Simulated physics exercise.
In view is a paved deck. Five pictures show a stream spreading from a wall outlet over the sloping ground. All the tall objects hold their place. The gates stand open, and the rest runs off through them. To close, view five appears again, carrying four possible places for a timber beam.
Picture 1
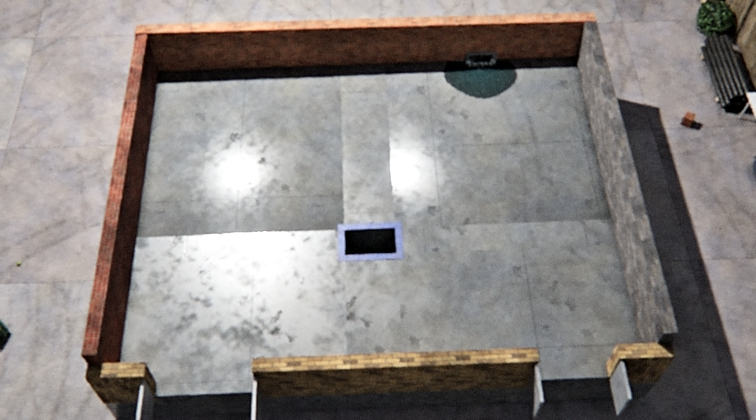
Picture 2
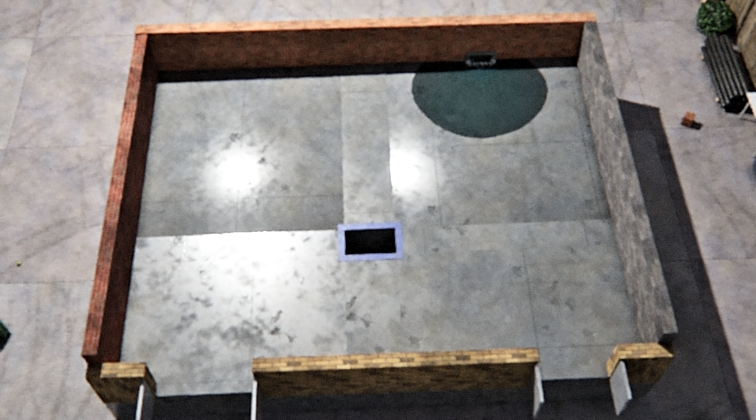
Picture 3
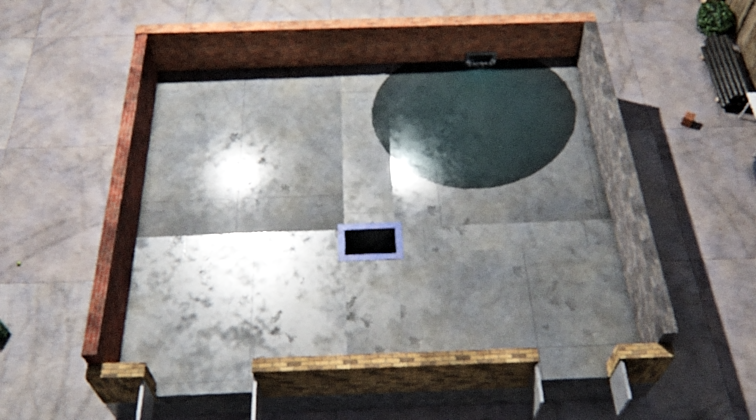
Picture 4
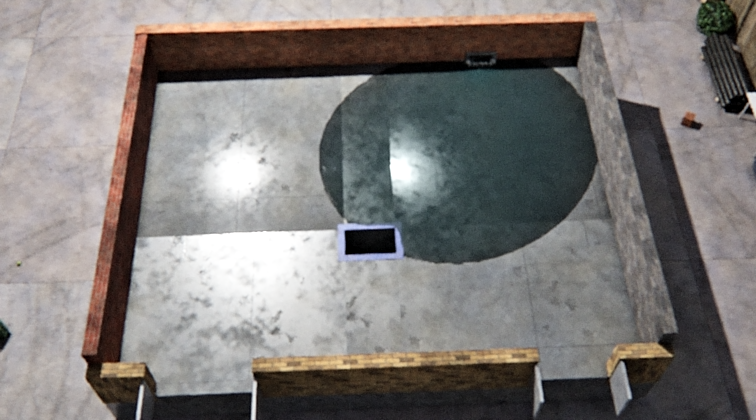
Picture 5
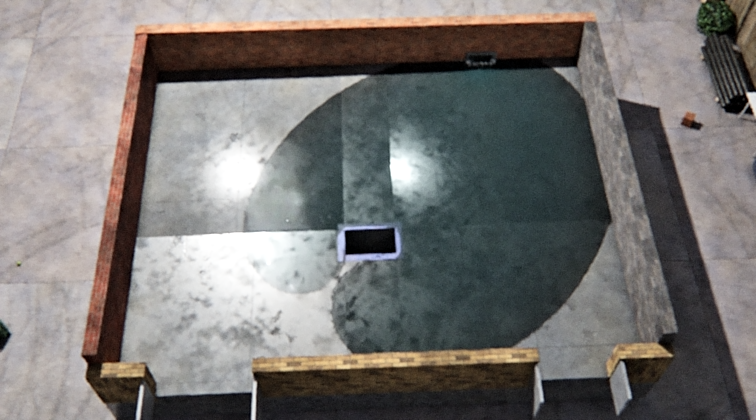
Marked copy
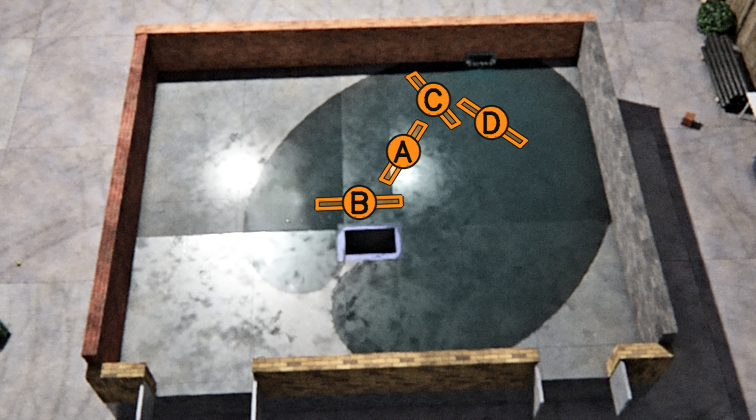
A walled paved deck lay still while dark water spread from the outfall at the back wall, widening across the floor until it reached the blue-rimmed drain pit and covered about half the ground.
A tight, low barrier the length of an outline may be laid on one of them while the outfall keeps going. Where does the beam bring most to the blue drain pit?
A works best here.
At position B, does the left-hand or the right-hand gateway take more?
The left one.
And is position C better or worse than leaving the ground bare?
It is worse.
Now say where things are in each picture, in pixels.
Outfall at (481, 57); blue drain pit at (370, 242); open gate at (208, 381); open gate at (568, 366); water covers 2 % of the ground and shows as far out as (502, 90); blue drain pit still dry.
Water covers 7 % of the ground and shows as far out as (448, 128); blue drain pit still dry.
Water covers 17 % of the ground and shows as far out as (448, 182); blue drain pit still dry.
Water covers 33 % of the ground and shows as far out as (439, 258); blue drain pit taking water.
Water covers 53 % of the ground and shows as far out as (353, 337); blue drain pit taking water.
On the marked copy, A from (385, 181) to (421, 123); B from (317, 204) to (401, 201); C from (411, 75) to (455, 125); D from (461, 101) to (523, 143).
Choosing A, about 23 % of the stream runs into the blue drain pit, about 77 % out by the gates.
Choosing B, about 13 % of the stream runs into the blue drain pit, about 87 % out by the gates.
Choosing C, about 12 % of the stream runs into the blue drain pit, about 87 % out by the gates.
Choosing D, about 12 % of the stream runs into the blue drain pit, about 87 % out by the gates.
